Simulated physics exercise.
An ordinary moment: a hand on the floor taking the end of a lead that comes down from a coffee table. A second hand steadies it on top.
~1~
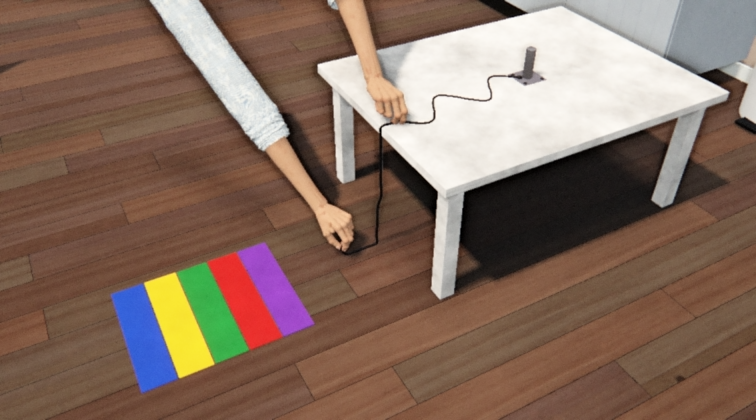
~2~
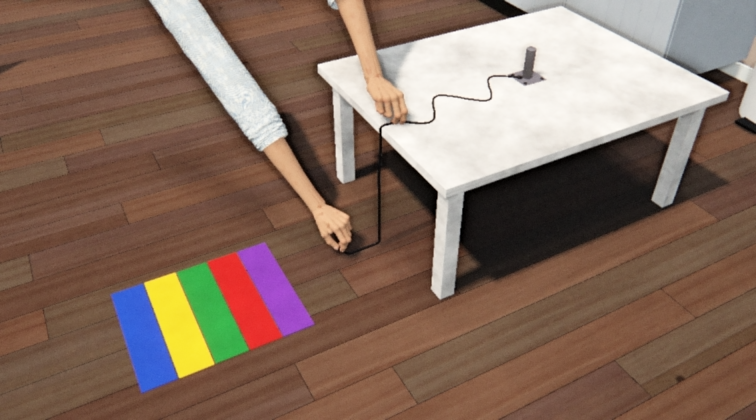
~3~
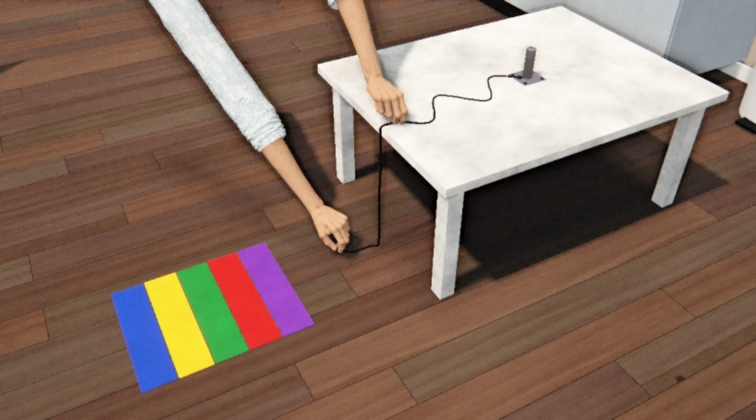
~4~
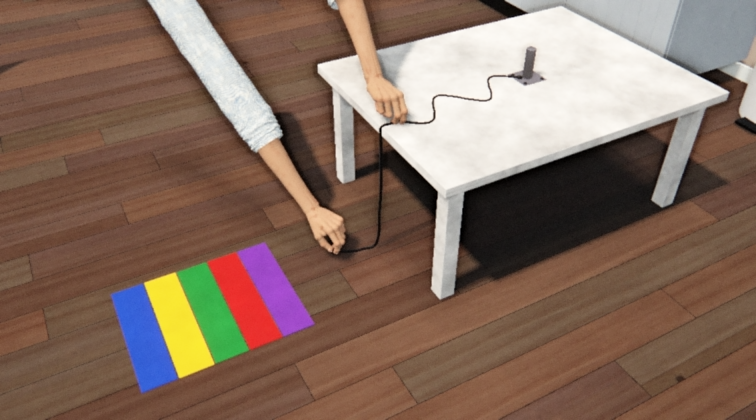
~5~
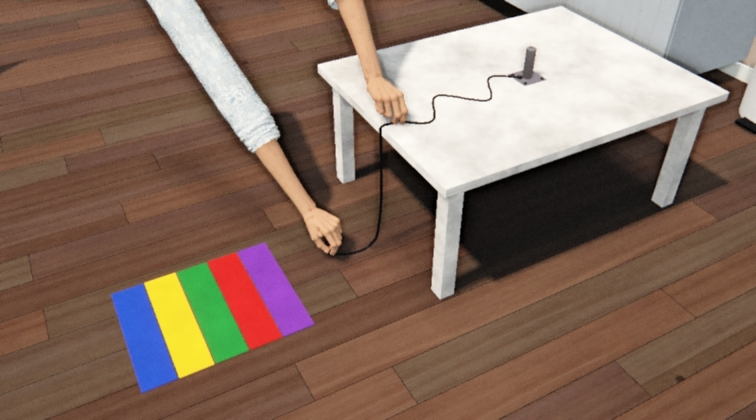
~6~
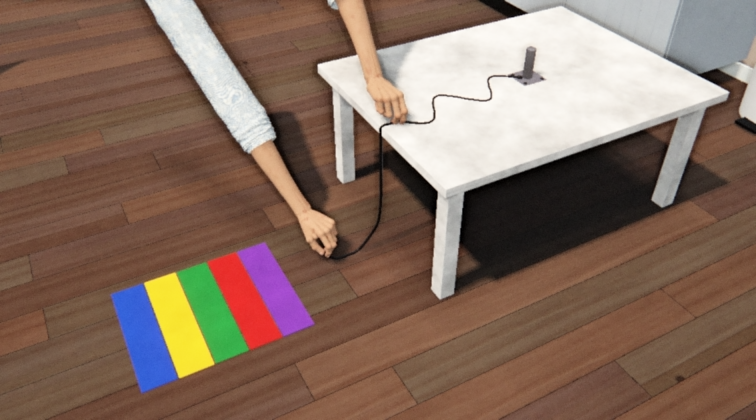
To begin with, one hand rests on a white table holding a thin black lead, while another hand near the floor grips its end, right of a striped mat. The lower hand then shifts slightly left and down, and the hanging lead curves more loosely; the upper hand stays still.
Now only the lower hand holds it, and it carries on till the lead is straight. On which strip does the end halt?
It gets as far as the yellow strip.
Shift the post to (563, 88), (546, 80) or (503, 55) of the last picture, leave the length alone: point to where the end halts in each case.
Try by try, around (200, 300), (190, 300) and (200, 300).
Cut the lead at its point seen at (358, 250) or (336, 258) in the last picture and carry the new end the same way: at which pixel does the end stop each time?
In that order: (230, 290) and (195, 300).
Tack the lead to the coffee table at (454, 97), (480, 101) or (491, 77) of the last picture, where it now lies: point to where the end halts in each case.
About (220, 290), (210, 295) and (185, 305).
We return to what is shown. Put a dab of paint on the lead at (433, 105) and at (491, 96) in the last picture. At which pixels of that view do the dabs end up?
They go to (397, 120) and to (466, 97).
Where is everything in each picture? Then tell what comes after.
The first picture shows end (342, 247); purple (290, 314); red (258, 326); green (224, 339); yellow (190, 353); blue (153, 366).
The second picture shows end (340, 248); lead through (491, 77) (474, 100) (434, 112) (385, 126) (379, 183) (379, 237).
The third picture shows end (338, 249).
The fourth picture shows end (333, 250); lead through (491, 77) (474, 100) (434, 112) (385, 126) (381, 182) (378, 237).
The fifth picture shows end (330, 252).
The sixth picture shows end (325, 253); lead through (491, 77) (474, 100) (434, 112) (385, 126) (381, 182) (369, 237).
Soon after, end near (229, 288); over red.
After that, end near (194, 300); over green.
At the stop, end near (174, 307); over yellow. The yellow one.
